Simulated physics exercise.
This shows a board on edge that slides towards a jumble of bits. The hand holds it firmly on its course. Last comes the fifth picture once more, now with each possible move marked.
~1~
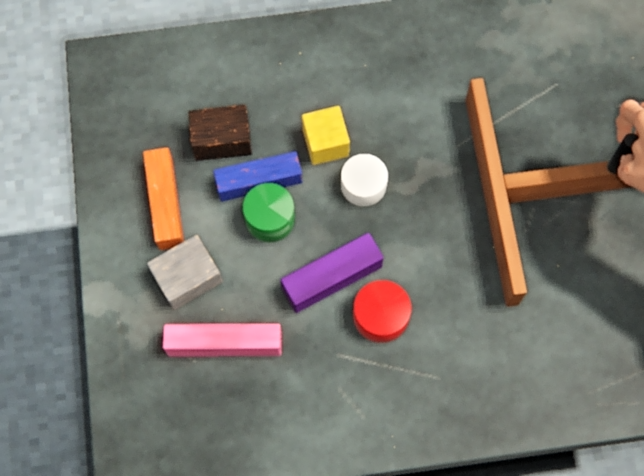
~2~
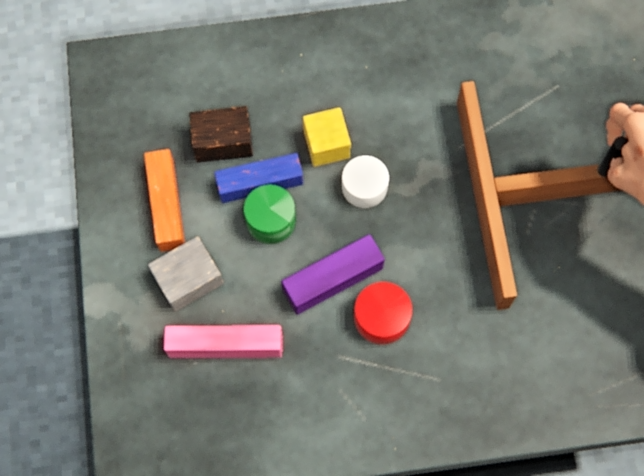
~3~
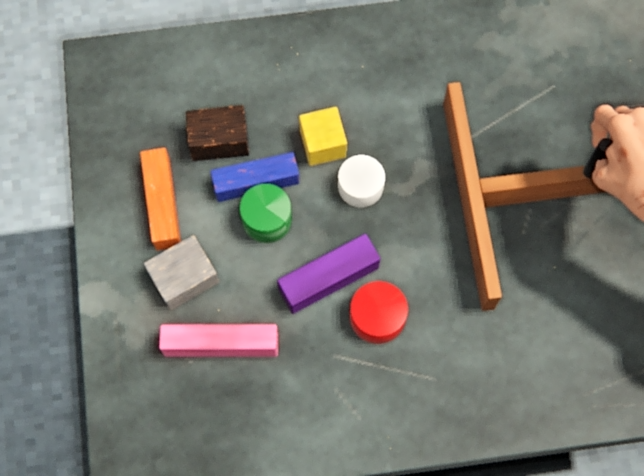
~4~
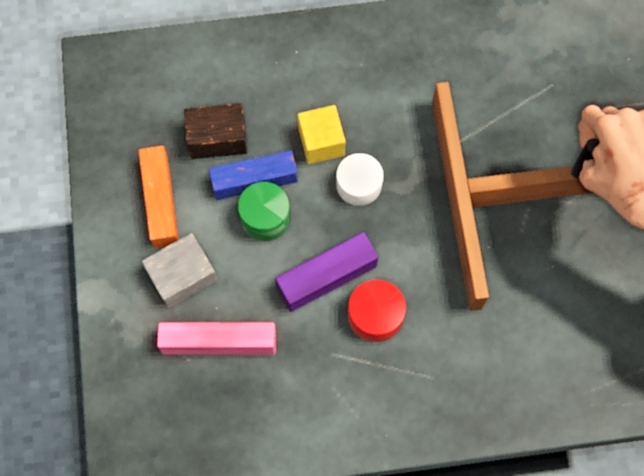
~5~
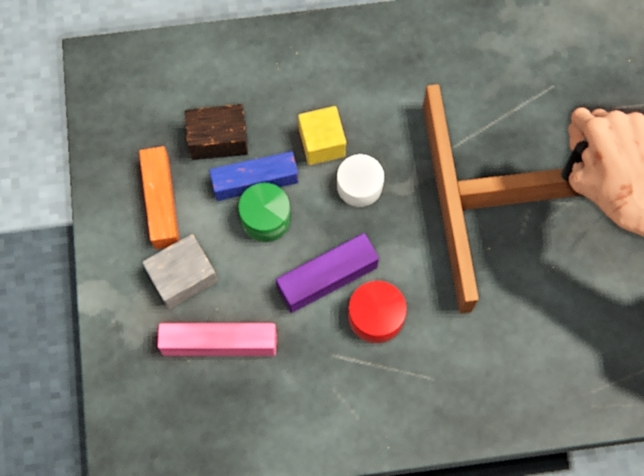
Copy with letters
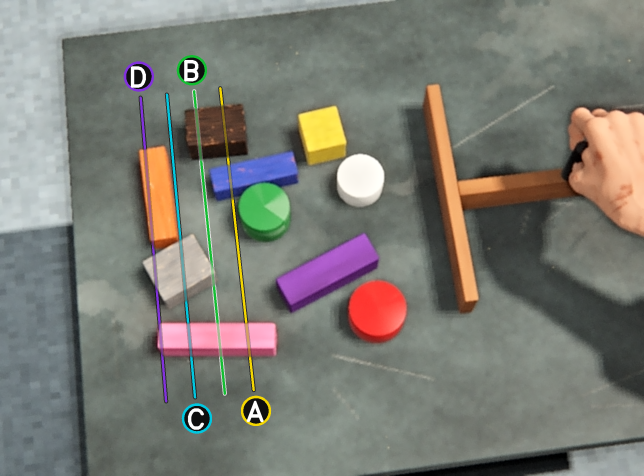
A wooden T-shaped board, gripped by a hand at its handle, slides slowly left across a dark grey surface. The gap narrows between it and a scattered group of coloured blocks, sticks and round pieces, the white and red ones nearest, while all of these stay in place, untouched.
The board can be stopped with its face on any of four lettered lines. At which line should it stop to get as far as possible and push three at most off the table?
As far as mark D.
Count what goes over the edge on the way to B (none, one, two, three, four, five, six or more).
The count is none.
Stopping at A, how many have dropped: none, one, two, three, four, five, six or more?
In all, none.
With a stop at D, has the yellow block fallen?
No.
On the marked copy, A at (236, 232); B at (209, 235); C at (180, 239); D at (153, 242).
With D. Early on, board (344, 202); red tin (324, 319); yellow block (307, 137).
Further on, board (237, 215); orange bar (122, 215); pink stick (132, 362).
At the end, board (152, 226); pink stick over the edge; orange bar over the edge; three fallen.
As for the rest, A is within the limit but short; B is within the limit but short; C is within the limit but short.
